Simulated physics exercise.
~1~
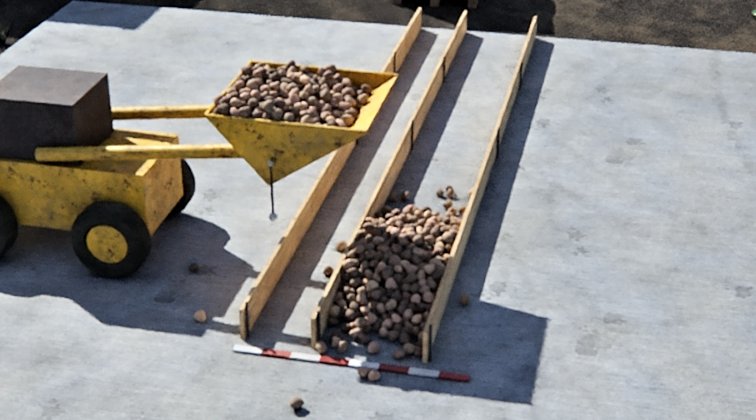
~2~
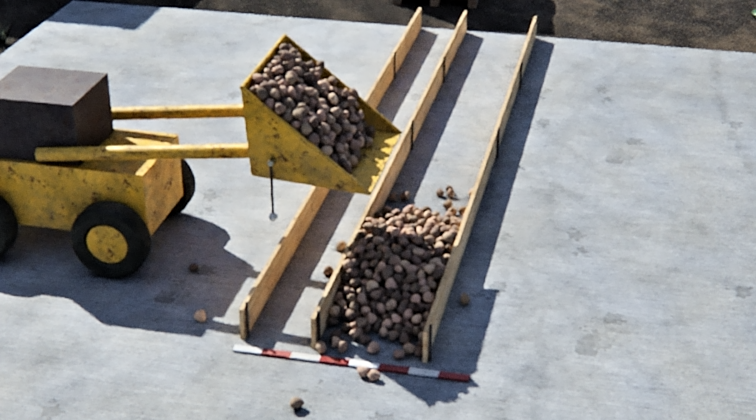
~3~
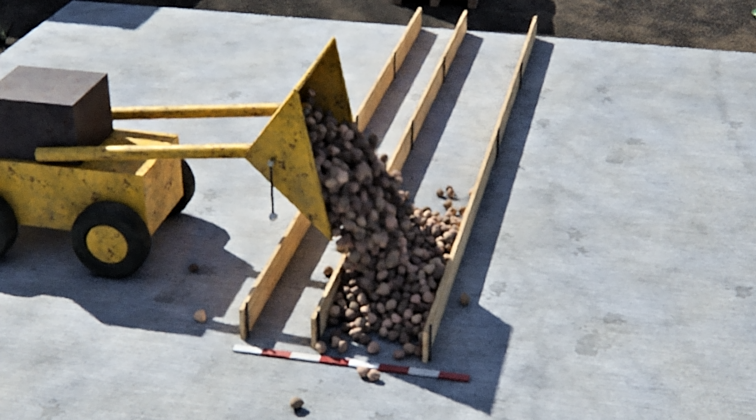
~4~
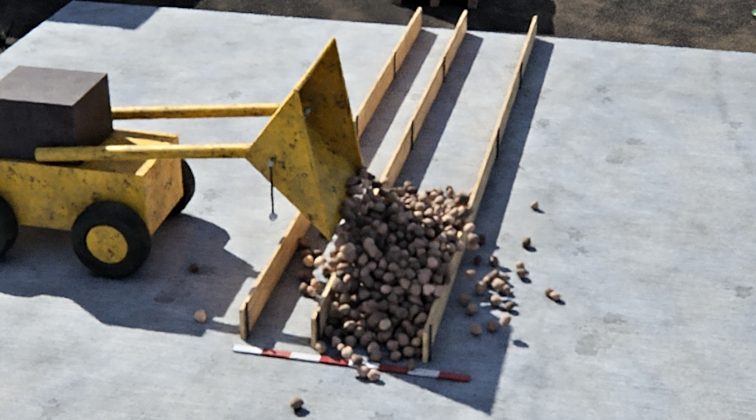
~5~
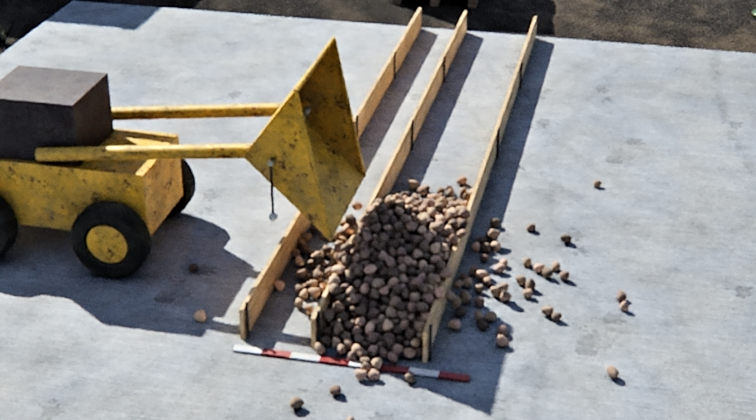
A yellow loader tipped its bucket and poured a load of rounded brown stones onto the loose pile already lying between wooden planks, and the heap grew, with some spilling into the nearer bay and others scattering past the last board onto the concrete.
